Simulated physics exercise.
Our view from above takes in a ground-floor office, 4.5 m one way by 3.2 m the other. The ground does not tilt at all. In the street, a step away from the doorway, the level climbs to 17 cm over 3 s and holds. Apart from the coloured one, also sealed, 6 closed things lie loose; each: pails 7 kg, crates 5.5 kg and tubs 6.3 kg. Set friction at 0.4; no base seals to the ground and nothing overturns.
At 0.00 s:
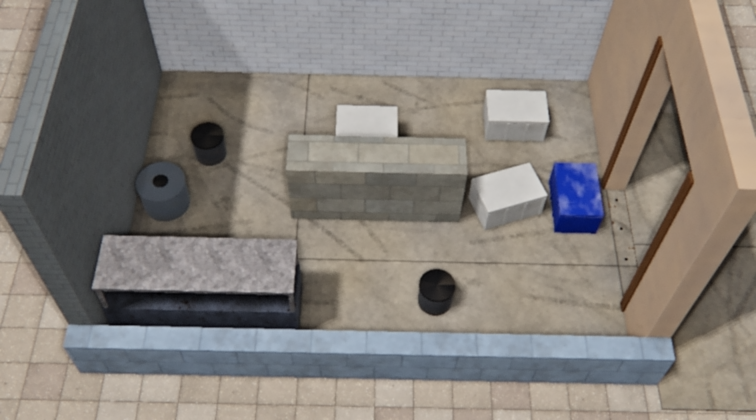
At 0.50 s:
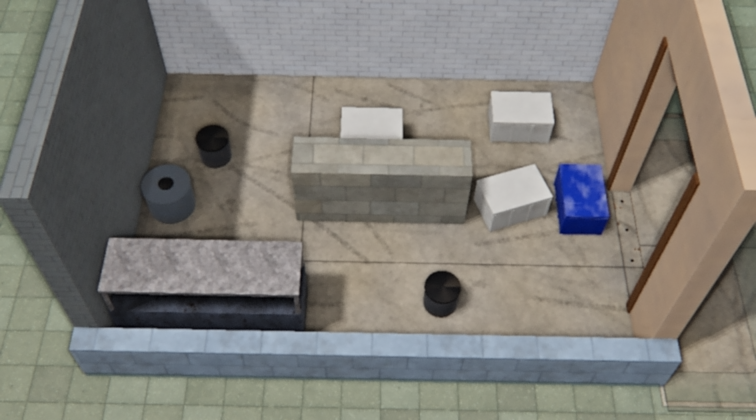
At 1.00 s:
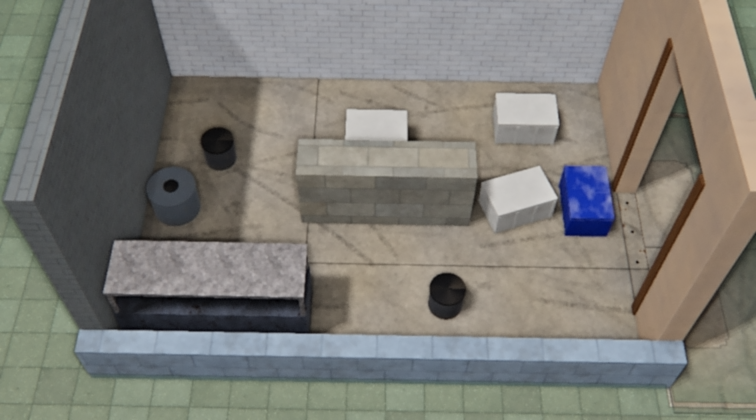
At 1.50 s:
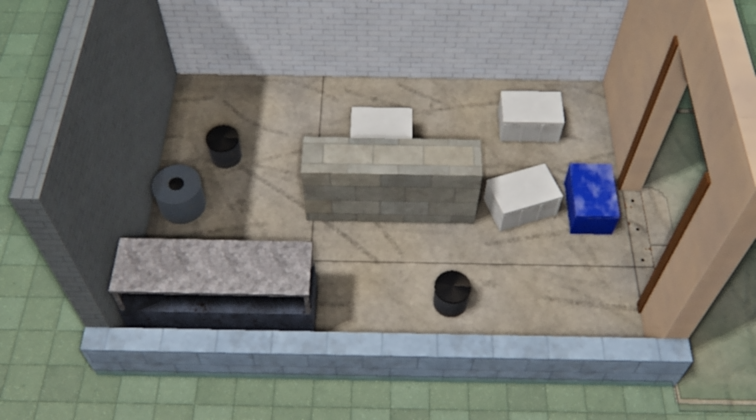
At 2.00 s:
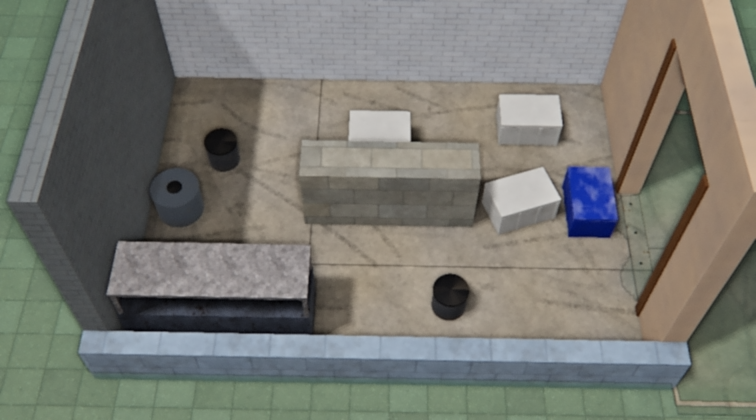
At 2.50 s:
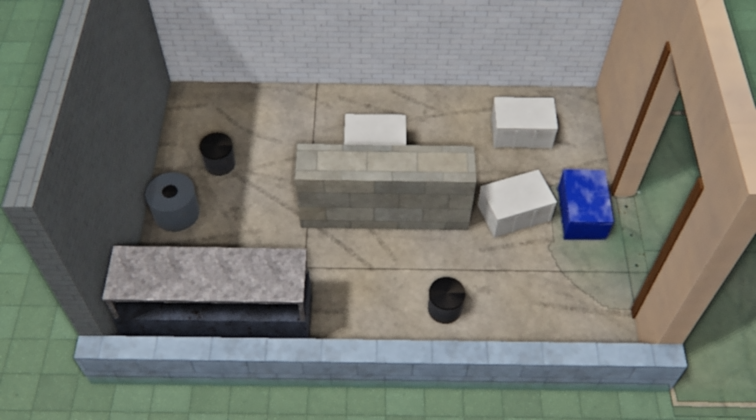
A roofless office with grey, white and tan walls and a low pale-blue front wall is seen from above, the paving outside turning from beige to green. A blue crate sits by the right-hand doorway near three white ones, with a block partition mid-room and dark tubs and a speckled counter about. The view sways slightly while clear water spreads thinly in through the doorway, and every object stays put.
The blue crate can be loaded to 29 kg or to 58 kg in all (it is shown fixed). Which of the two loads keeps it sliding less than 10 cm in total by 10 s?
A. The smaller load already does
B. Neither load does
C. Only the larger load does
Only the larger load does.
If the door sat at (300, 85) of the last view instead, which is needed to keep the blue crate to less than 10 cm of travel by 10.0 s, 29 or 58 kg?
The light one suffices.
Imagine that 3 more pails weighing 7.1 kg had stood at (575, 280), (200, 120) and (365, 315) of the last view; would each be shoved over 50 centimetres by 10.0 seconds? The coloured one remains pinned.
One by one: Too far, not far enough and too far.
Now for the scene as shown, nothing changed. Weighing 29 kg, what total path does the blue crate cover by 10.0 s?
About 30 cm.
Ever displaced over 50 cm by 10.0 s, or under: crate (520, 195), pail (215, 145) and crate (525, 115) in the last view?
Taking them in order: Within the mark, within the mark and within the mark.
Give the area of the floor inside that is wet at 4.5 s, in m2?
Some 5.0 m2 of it.
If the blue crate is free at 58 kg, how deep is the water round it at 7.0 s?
Roughly 6 cm.
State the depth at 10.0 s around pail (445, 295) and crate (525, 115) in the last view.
First roughly 4 cm, second roughly 2 cm.
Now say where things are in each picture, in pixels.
The first picture shows the blue crate at (579, 189) rests on the ground; 0.0 m2 under water; 0 of 7 have shifted.
The second picture shows the blue crate at (584, 190), on the bottom; 0.0 m2 under water; 0 of 7 have shifted.
The third picture shows the blue crate at (589, 192), on the bottom; water covers 0.0 m2; 0 of 7 have shifted.
The fourth picture shows the blue crate at (594, 189), on the bottom; water covers 0.0 m2; 0 of 7 have shifted.
The fifth picture shows the blue crate at (592, 193) rests on the ground; water covers 0.0 m2; 0 of 7 have shifted.
The sixth picture shows the blue crate at (588, 195) rests on the ground; water covers 0.4 m2; 0 of 7 have shifted.
After 3.5 s the blue crate would be 5 cm from its start with 29 kg and 0 cm from its start with 58 kg; 7 cm of water round it then.
After 4.5 s the blue crate would be 30 cm from its start with 29 kg and 0 cm from its start with 58 kg; 7 cm of water round it then.
After 7.0 s the blue crate would be 31 cm from its start with 29 kg and 0 cm from its start with 58 kg; 6 cm of water round it then.
After 10.0 s the blue crate would be 31 cm from its start with 29 kg and 0 cm from its start with 58 kg; 6 cm of water round it then.
